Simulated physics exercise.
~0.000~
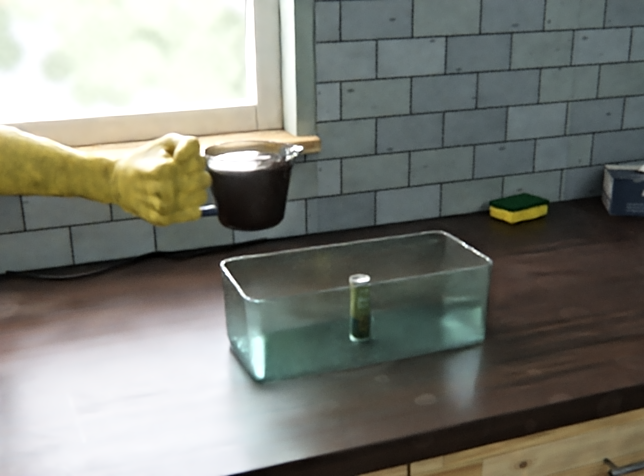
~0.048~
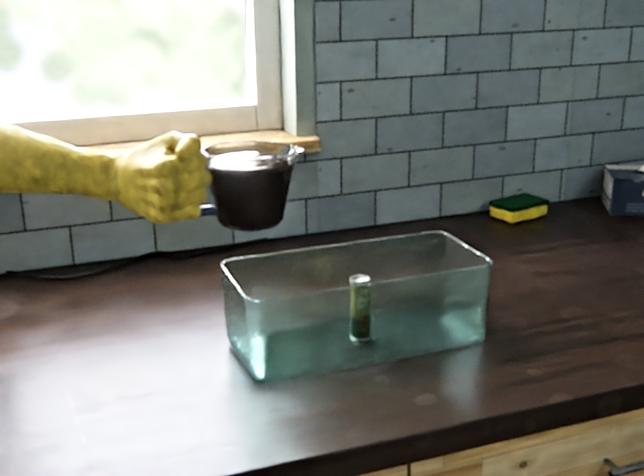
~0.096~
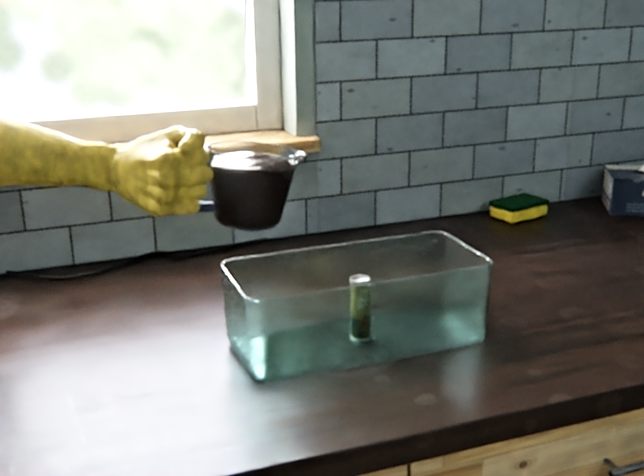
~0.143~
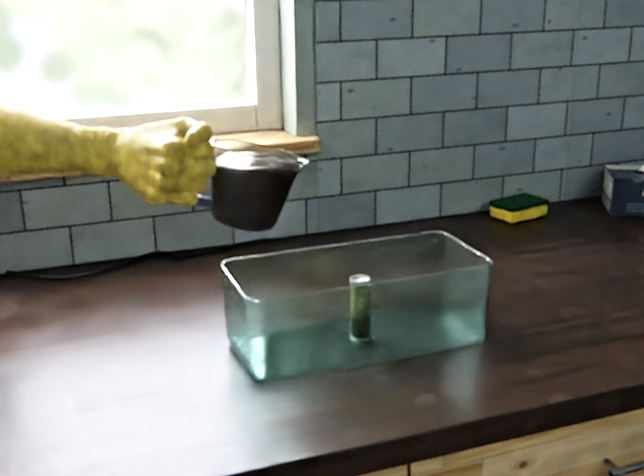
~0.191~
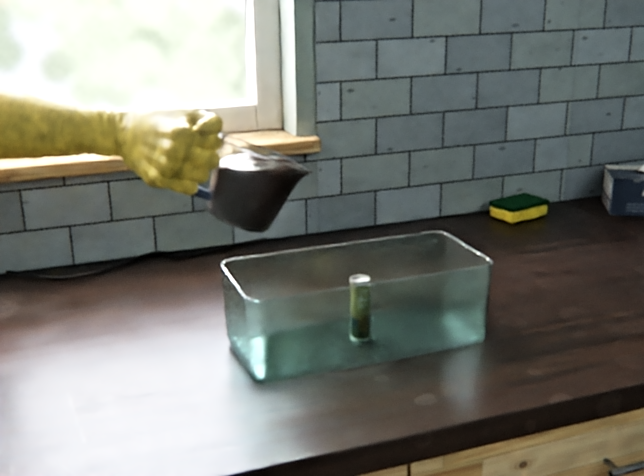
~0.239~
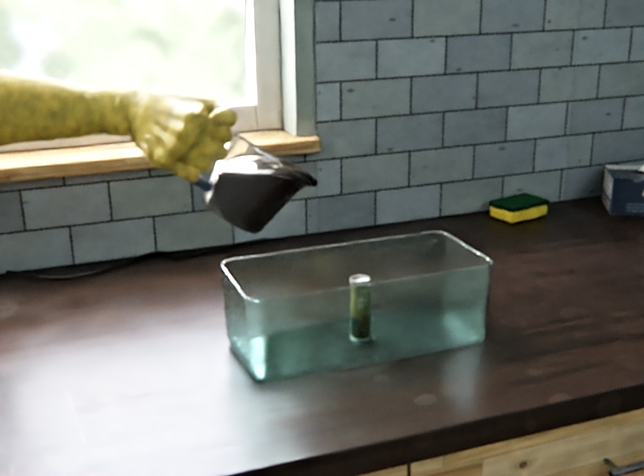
A dark measuring jug, held up by a yellow hand on the left, stayed nearly level at first, then tilted steadily rightwards above a clear oblong basin with a small upright cylinder standing inside.
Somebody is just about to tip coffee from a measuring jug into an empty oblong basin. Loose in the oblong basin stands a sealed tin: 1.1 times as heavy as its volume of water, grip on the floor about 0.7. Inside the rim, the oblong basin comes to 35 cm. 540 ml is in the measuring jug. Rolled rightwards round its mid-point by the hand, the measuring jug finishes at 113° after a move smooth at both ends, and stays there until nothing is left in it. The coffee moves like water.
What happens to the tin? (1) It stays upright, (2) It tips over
Option 2: It tips over.
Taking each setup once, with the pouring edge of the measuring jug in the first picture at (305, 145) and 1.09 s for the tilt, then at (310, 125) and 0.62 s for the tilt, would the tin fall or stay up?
In the first try it comes down; in the second it comes down.
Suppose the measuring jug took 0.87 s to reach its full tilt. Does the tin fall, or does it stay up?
In that case the tin overturns.
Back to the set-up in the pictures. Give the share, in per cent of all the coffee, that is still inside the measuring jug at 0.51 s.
I'd estimate some 30 % remains.
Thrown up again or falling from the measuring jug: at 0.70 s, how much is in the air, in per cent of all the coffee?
Estimated airborne part: Roughly 4 per cent.
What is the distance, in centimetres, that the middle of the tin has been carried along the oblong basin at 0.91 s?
Its middle sits about 9 cm from the start.
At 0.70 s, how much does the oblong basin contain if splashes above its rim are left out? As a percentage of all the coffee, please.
Looks like about 96 % of the whole amount.
After 0.51 s the tilt is 103° and 29 per cent is still to pour; the tin stands 1 cm from where it began.
After 0.70 s the tilt is 113° and 1 per cent is still to pour; the tin leans 47°.
After 0.91 s the tilt is 113° and 0 per cent is still to pour; the tin lies on its side.
After 1.13 s the tilt is 113° and 0 per cent is still to pour; the tin lies on its side.
In the end the tin lies on its side.
